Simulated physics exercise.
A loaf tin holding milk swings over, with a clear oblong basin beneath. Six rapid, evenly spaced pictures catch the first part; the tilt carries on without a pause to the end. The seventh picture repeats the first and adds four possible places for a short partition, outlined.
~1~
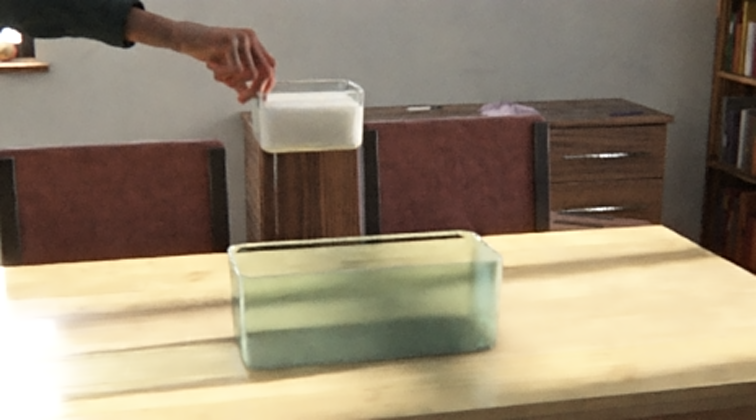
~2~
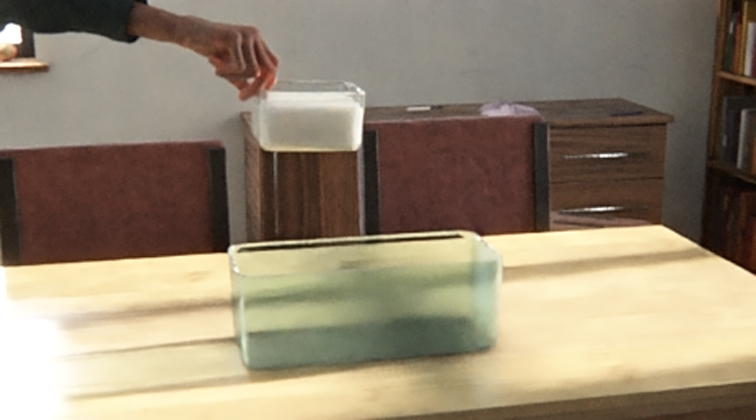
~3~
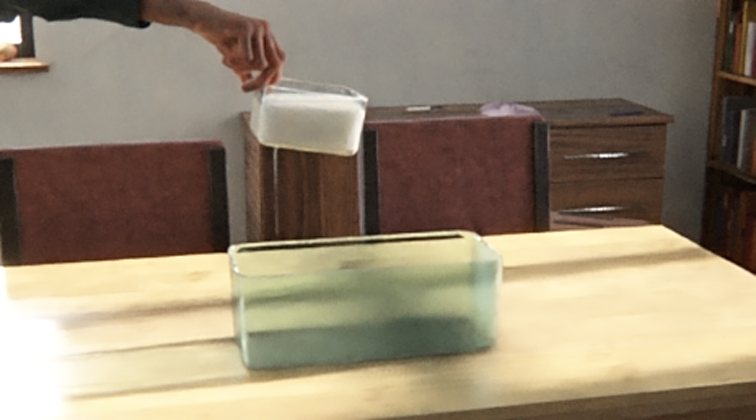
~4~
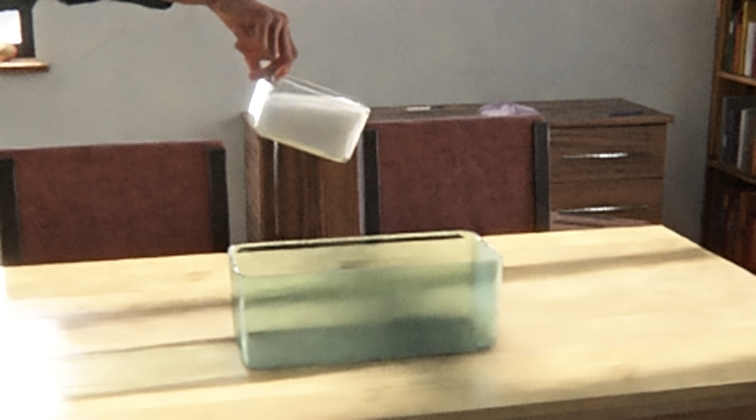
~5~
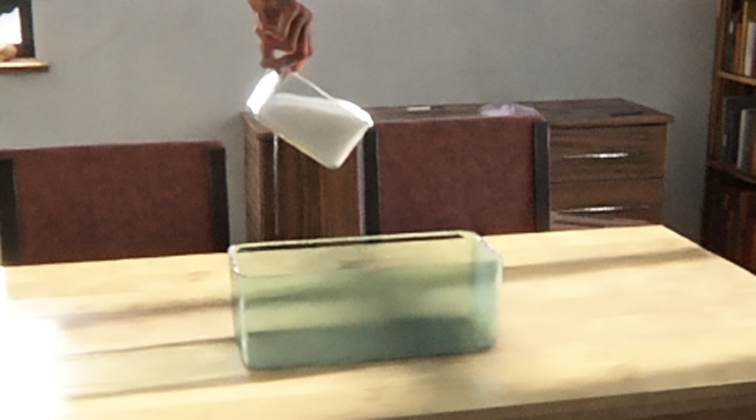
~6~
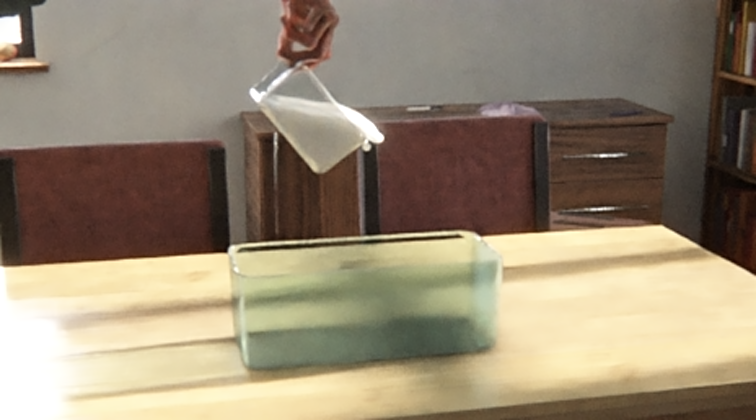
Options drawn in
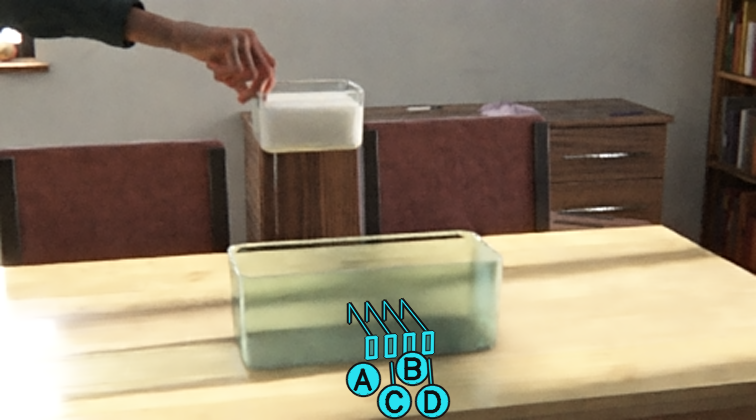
Above a clear basin on a table, a hand tilts a container until milk crosses its lip.
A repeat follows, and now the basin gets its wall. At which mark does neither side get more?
I would pick slot B.
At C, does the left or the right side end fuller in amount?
More ends on the right.
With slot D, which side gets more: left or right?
The left one.
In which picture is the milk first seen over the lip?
In picture 5.
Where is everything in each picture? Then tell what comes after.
The first frame shows upright, lip at (355, 85); basin from (243, 369) to (496, 346); nothing has left yet.
The second frame shows tipped about 3°, lip at (356, 87); nothing has left yet.
The third frame shows tipped about 10°, lip at (359, 94); nothing has left yet.
The fourth frame shows tipped about 21°, lip at (361, 104); nothing has left yet.
The fifth frame shows tipped about 35°, lip at (362, 118); milk is over the lip, down to (362, 118).
The sixth frame shows tipped about 51°, lip at (358, 133); milk is over the lip, down to (363, 143).
On the marked copy, A at (372, 364); B at (410, 360); C at (391, 362); D at (429, 359).
For slot A, about 23 % ends left of the wall and 74 % right of it; 3 % is lost outside.
For slot B, about 50 % ends left of the wall and 47 % right of it; 3 % is lost outside.
For slot C, about 28 % ends left of the wall and 68 % right of it; 4 % is lost outside.
For slot D, about 65 % ends left of the wall and 29 % right of it; 5 % is lost outside.
